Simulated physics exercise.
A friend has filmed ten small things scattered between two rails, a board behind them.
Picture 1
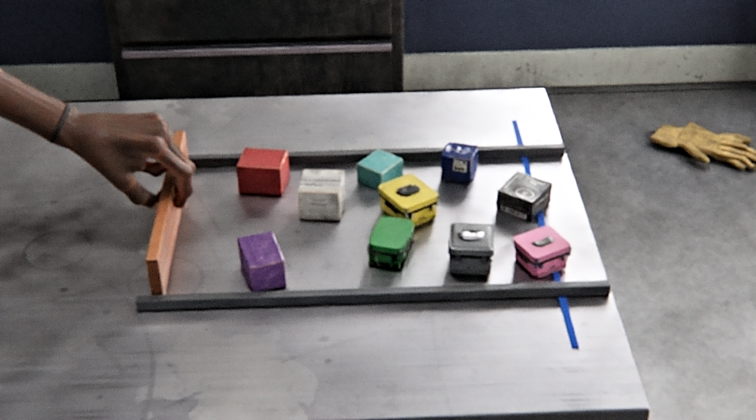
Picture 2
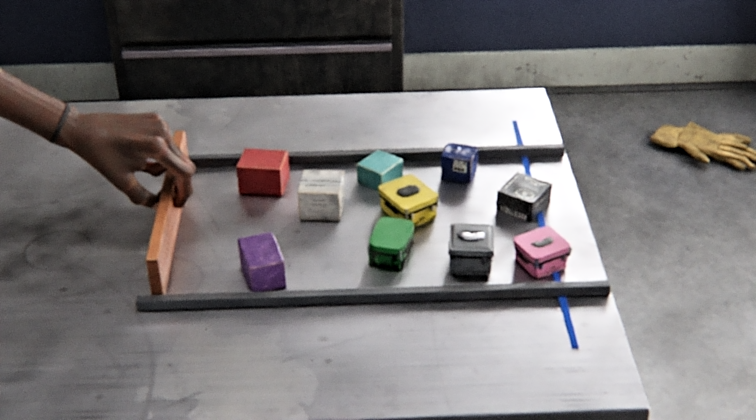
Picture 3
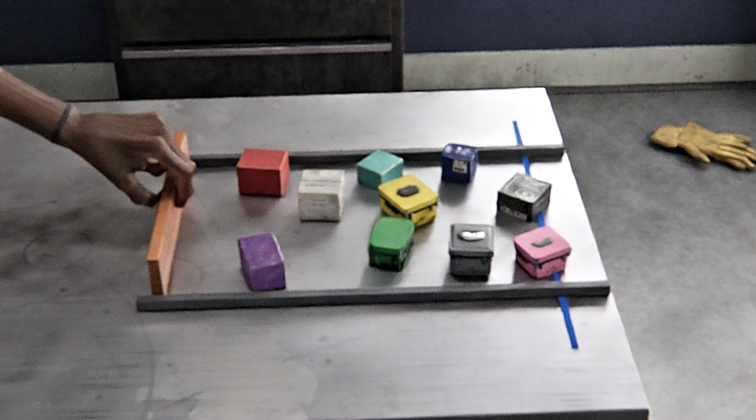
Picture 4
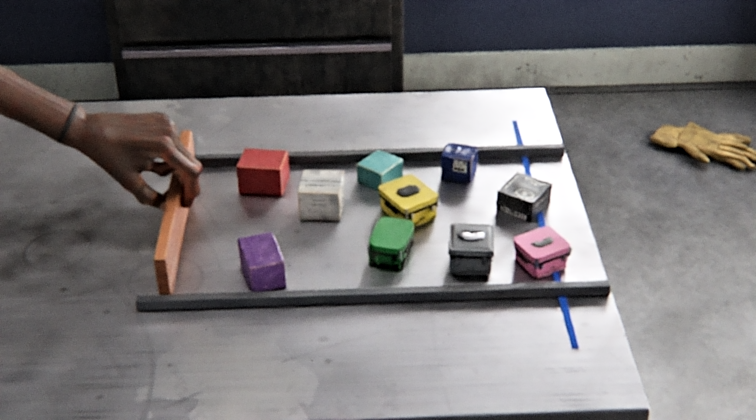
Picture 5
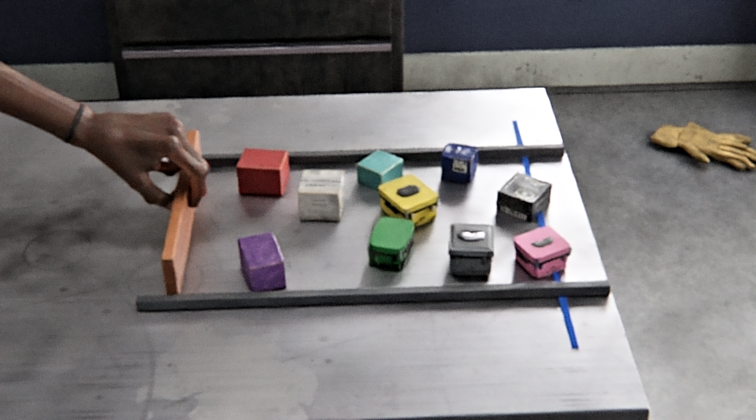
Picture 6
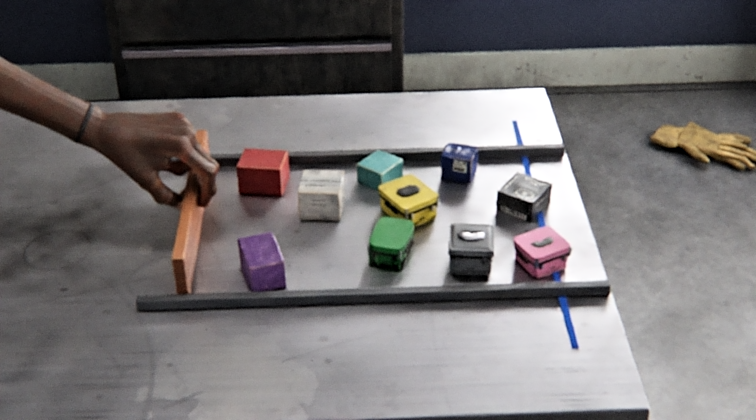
A hand slides an orange board slightly right behind scattered colourful blocks and cases, which stay still.
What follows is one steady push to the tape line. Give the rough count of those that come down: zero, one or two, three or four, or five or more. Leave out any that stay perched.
Outcome: The number that fall off is five or more.
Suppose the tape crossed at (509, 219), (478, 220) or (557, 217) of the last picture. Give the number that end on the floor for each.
It would be 3, 0 and 6.
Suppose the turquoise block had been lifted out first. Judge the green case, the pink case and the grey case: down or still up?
The green case holds on, the pink case goes over, the grey case tumbles off.
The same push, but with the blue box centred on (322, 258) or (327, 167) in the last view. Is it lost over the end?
In turn it comes down; falls.
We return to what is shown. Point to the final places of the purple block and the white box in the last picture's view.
The purple block at (572, 255), the white box at (557, 186).
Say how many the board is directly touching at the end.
In contact: 4.
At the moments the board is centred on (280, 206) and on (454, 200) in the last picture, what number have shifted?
At the one place 2, at the other 10.
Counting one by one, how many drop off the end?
It comes to 6.
A little later, none off yet; pink case at rest near (541, 253); black box at rest near (524, 197); blue box at rest near (459, 163).
When it is over, the number that fall off is five or more; down, turquoise block, yellow case, grey case, blue box, black box and pink case.
